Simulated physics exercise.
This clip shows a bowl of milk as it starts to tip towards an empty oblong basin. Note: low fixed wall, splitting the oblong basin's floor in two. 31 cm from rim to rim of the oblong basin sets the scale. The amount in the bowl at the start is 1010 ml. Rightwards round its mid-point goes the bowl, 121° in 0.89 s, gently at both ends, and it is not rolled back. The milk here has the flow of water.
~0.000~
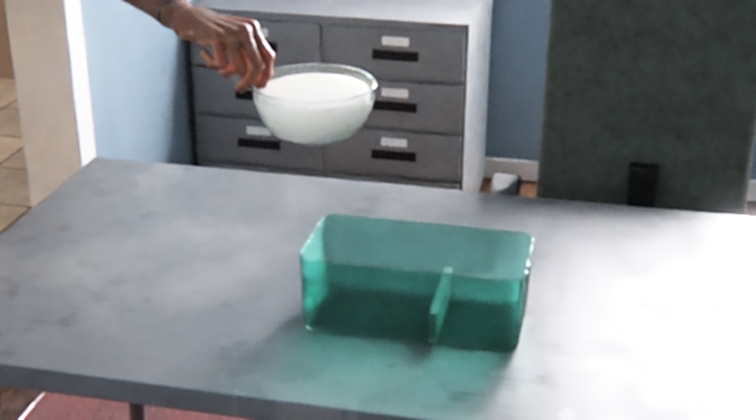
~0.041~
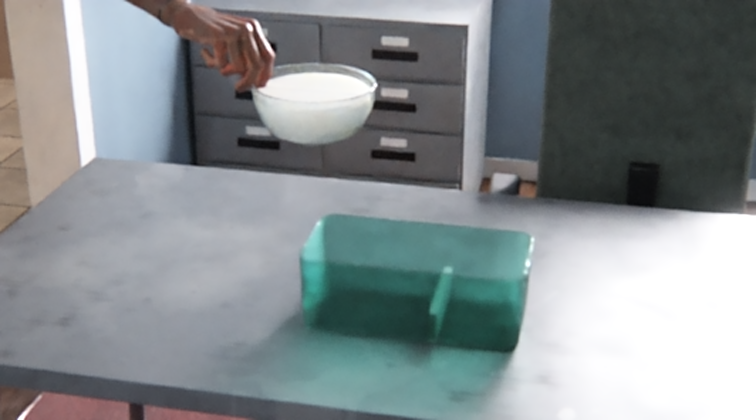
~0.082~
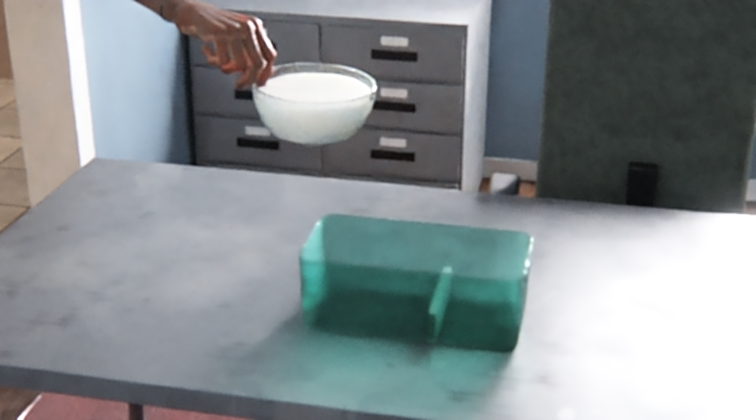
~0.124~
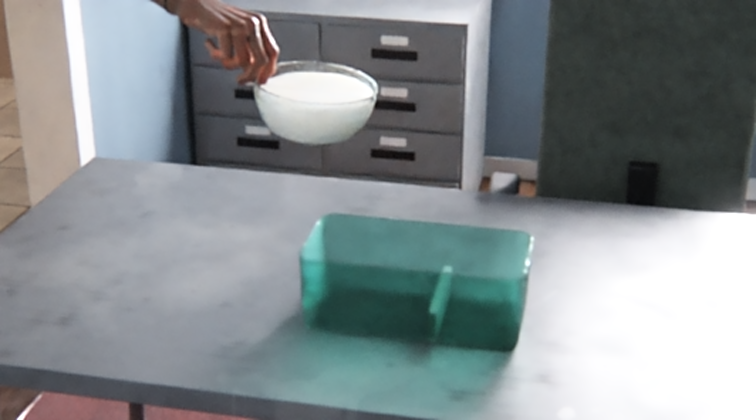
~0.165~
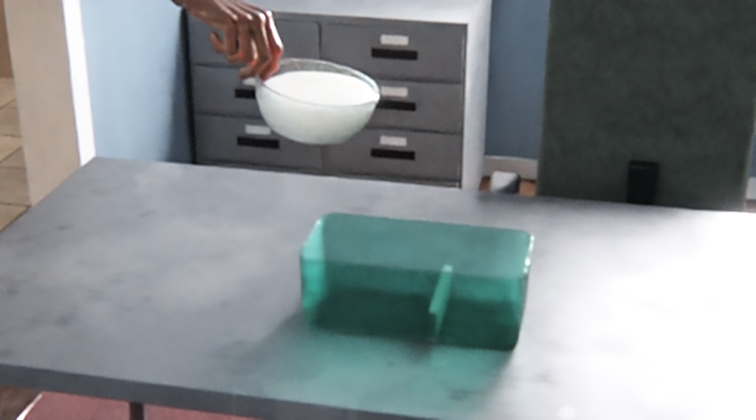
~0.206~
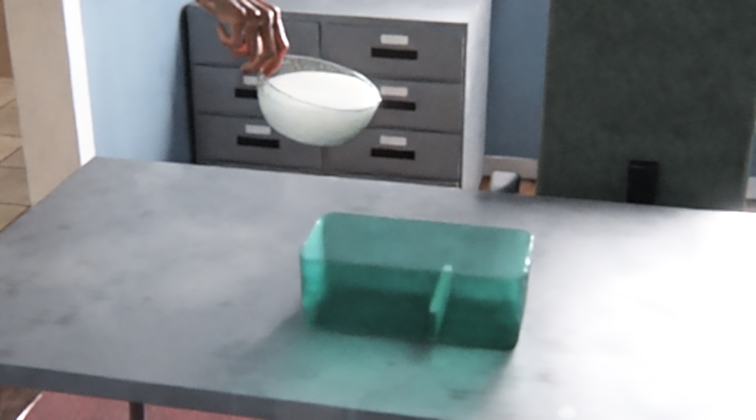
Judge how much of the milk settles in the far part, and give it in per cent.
Some 23 per cent settles in the far part.
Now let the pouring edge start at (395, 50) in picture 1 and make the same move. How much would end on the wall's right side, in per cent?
Result then: Approx. 50 %.
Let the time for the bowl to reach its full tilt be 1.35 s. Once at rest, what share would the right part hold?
Result under that change: Approx. 35 %.
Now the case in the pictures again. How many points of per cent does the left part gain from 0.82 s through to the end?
I'd put it at some 0 percent.
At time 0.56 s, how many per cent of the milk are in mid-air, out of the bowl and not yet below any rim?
56 %.
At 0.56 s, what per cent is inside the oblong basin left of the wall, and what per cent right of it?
About 12 % left, 6 % right.
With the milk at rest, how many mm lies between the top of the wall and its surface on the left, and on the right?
Left side: Around 20 mm. Right side: Around 32 mm.
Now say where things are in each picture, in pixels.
Tilt 0°; pouring edge (373, 88); surface from (259, 86) to (372, 95); the oblong basin's rim runs from (312, 236) to (529, 258); the wall's top is at (441, 290), in the first frame.
Tilt 1°; pouring edge (373, 89); surface from (259, 86) to (372, 95), in the second frame.
Tilt 3°; pouring edge (373, 91); surface from (260, 85) to (372, 96), in the third frame.
Tilt 6°; pouring edge (375, 94); surface from (261, 83) to (373, 96), in the fourth frame.
Tilt 10°; pouring edge (376, 98); surface from (262, 82) to (375, 97), in the fifth frame.
Tilt 15°; pouring edge (377, 103); surface from (265, 82) to (377, 99), in the sixth frame.
Then, 0.56 s in, the tilt is 85° and 26 per cent is still to pour, 13 is left of the wall and 6 right of it.
Then, 0.82 s in, the tilt is 119° and 0 per cent is still to pour, 71 is left of the wall and 20 right of it.
Then, 1.09 s in, the tilt is 121° and 0 per cent is still to pour, 72 is left of the wall and 22 right of it.
Then, 1.39 s in, the tilt is 121° and 0 per cent is still to pour, 71 is left of the wall and 23 right of it.
Finally, 71 per cent lies left of the wall, 23 right of it and 6 outside.
